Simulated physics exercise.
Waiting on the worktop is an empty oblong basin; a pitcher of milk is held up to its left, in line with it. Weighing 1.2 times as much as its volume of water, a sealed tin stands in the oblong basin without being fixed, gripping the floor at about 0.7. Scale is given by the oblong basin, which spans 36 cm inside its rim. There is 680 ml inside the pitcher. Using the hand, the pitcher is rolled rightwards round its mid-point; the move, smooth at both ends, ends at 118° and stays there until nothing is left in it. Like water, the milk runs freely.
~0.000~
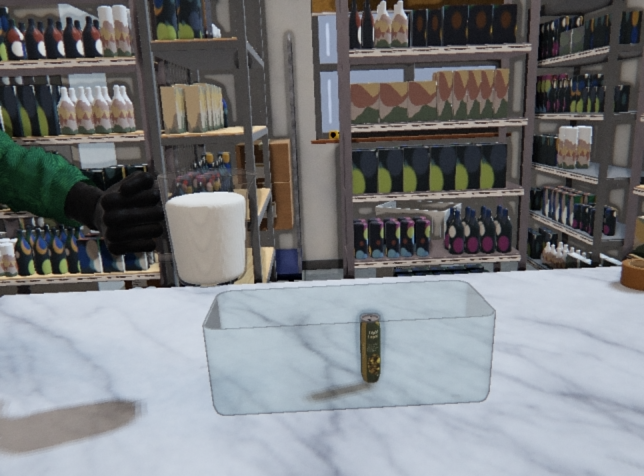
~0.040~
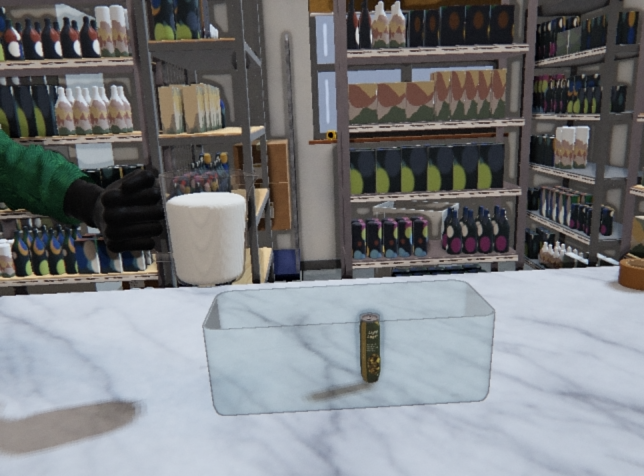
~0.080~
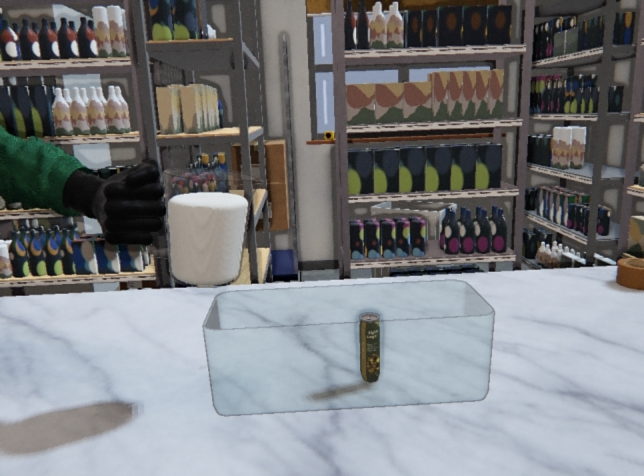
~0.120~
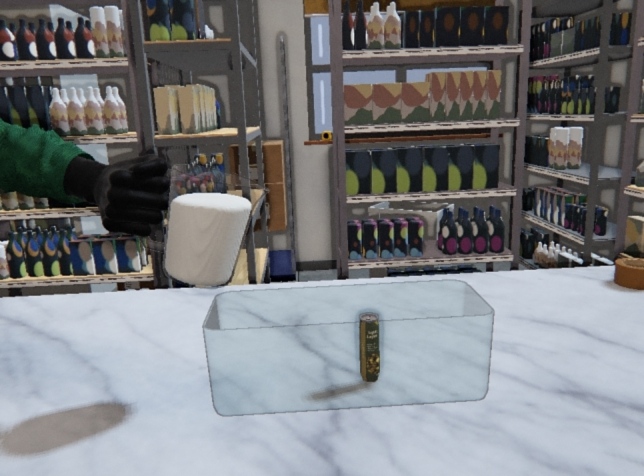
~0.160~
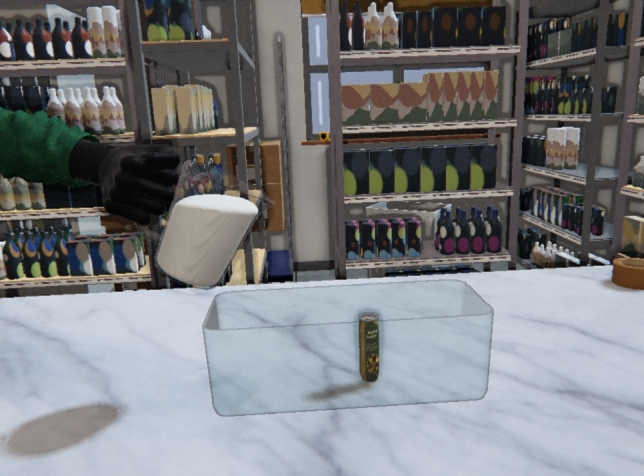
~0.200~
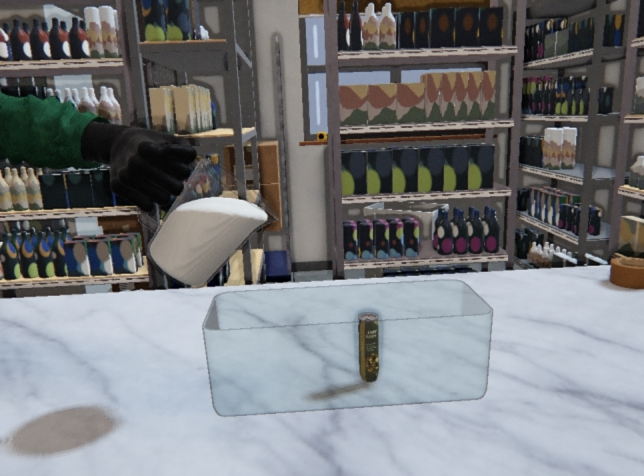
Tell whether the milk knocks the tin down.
The milk does not knock it down.
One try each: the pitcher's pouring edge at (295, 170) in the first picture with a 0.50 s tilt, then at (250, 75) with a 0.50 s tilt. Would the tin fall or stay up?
In the first try it comes down; in the second it remains standing.
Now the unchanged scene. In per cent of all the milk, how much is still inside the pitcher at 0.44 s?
Roughly 48 per cent.
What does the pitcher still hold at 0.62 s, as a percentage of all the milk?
About 6 % is still there.
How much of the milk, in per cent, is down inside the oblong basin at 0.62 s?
I reckon close to 86 per cent.
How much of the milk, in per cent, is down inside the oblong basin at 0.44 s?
32 %, give or take.
By 0.44 s the tilt is 114° and 48 per cent is still to pour; the tin stands where it began.
By 0.62 s the tilt is 118° and 6 per cent is still to pour; the tin stands where it began.
By 0.80 s the tilt is 118° and 0 per cent is still to pour; the tin stands where it began.
By 1.00 s the tilt is 118° and 0 per cent is still to pour; the tin stands where it began.
At rest the tin stands where it began.
